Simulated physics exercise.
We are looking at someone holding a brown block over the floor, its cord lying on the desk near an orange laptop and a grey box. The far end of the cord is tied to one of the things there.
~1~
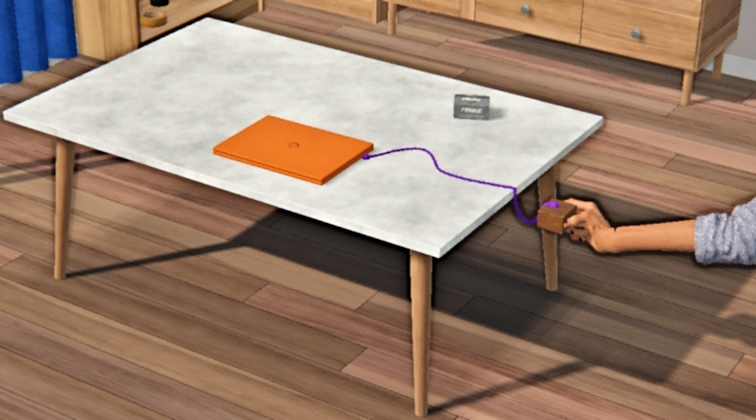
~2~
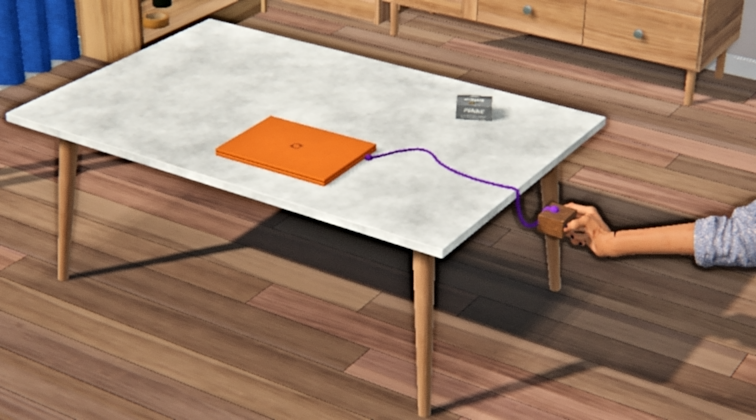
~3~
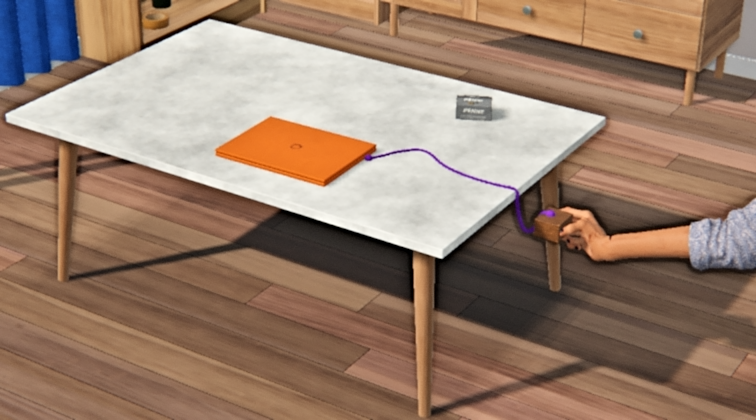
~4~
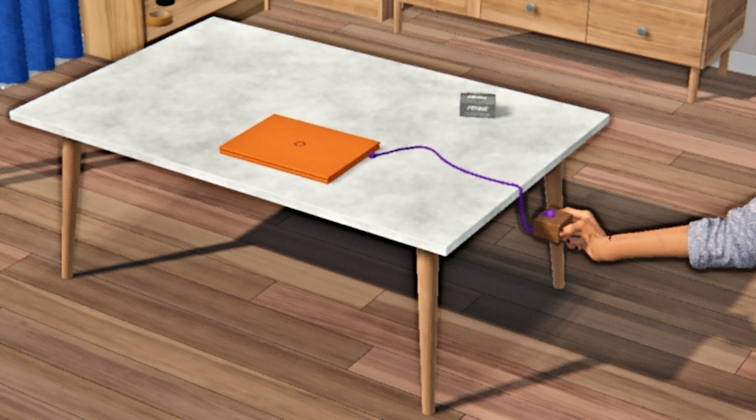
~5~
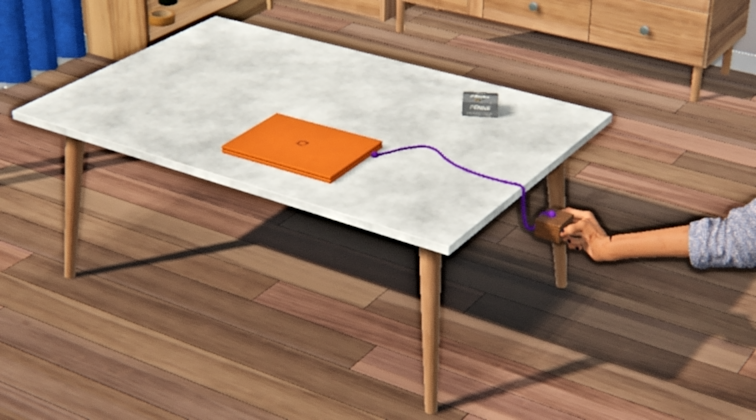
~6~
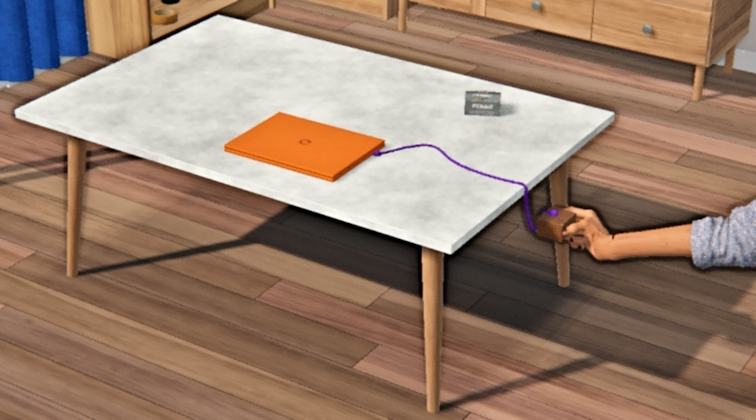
A hand reaching in from the right holds a brown block beside the edge of a pale, marbled desk on a wooden floor, seen from above at an angle. A purple cord runs from the block over the edge to the orange laptop near the middle, with a grey box farther back. The hand shifts the block very slightly, the laptop stays put on the desk, and the view drifts slightly.
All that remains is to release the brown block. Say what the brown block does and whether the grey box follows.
Outcome: The brown block ends up dangling, the grey box keeps its place.
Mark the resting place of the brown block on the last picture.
Around (479, 300).
Then, 0.78 s past the final frame, block in the air near (498, 309); laptop still; box still.
Then, 1.78 s past the final frame, block in the air near (486, 301); laptop still; box still.
When it is over, block in the air near (479, 300); laptop still; box still. The brown block swings from the edge and the grey box stays on top.
